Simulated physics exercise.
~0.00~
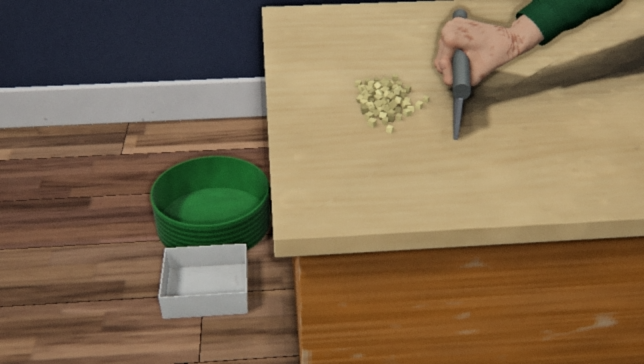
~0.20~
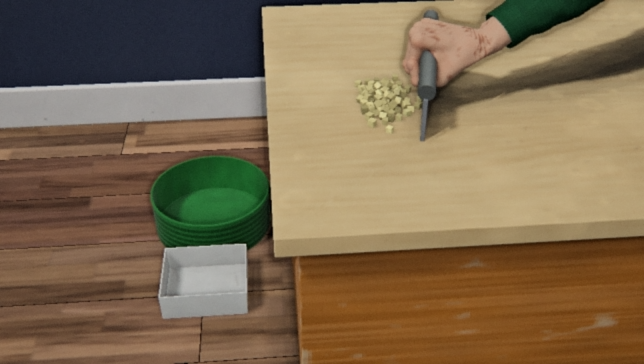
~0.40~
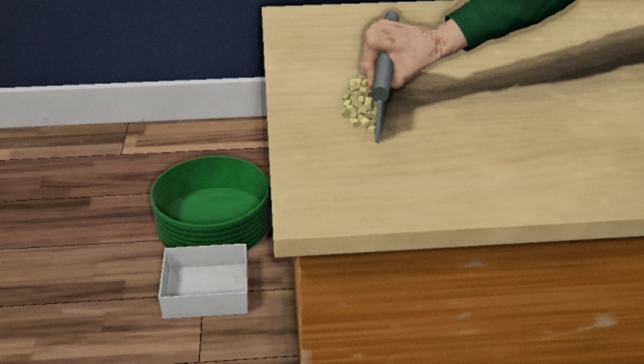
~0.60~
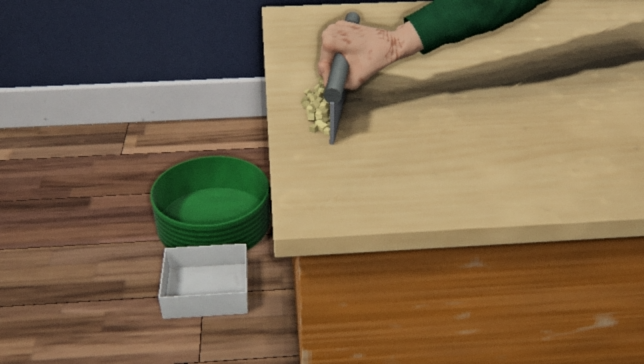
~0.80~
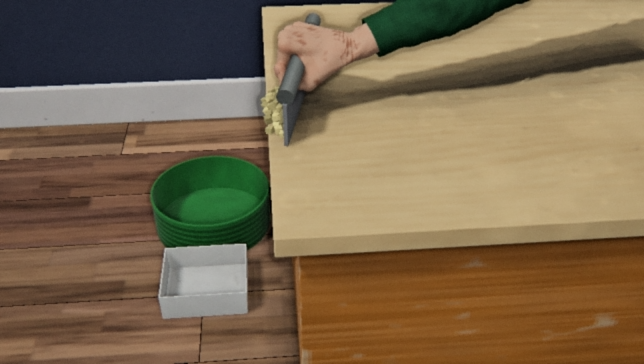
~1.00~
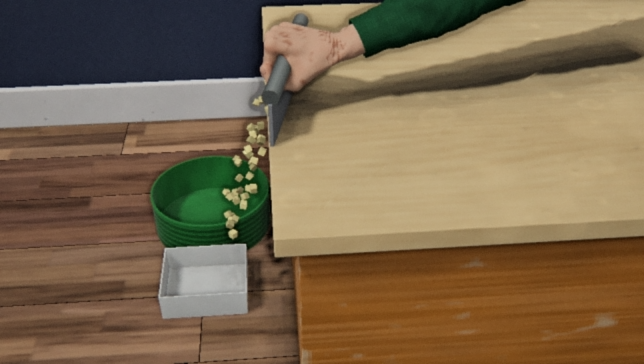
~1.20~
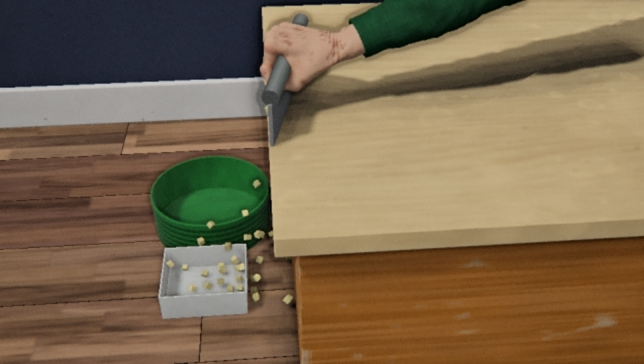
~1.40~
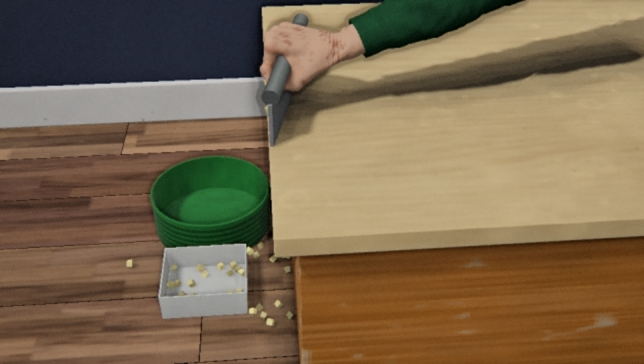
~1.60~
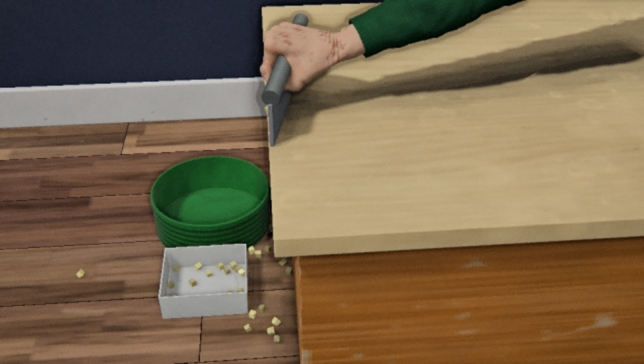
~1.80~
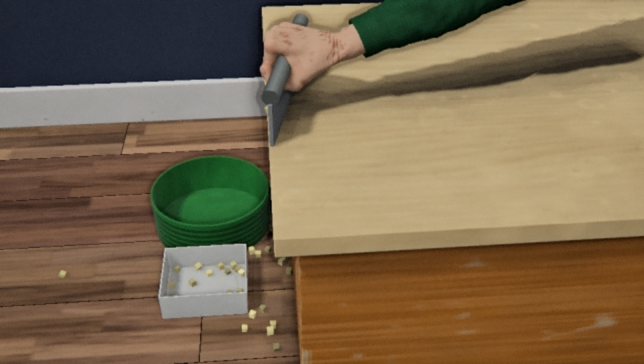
A hand in a green sleeve holds a gray scraper upright on a pale wooden tabletop, to the right of a small heap of pale yellow cubes. It slides left, meets the heap and pushes it across to the table's left edge, where the scraper stops. The cubes tumble over in a stream, dropping past the front of a green pot toward a white tin on the wooden floor. Some land in the tin, while others bounce and scatter beside it, one rolling off to the left. At the end, cubes rest in the tin and on the floor, and none show inside the pot.
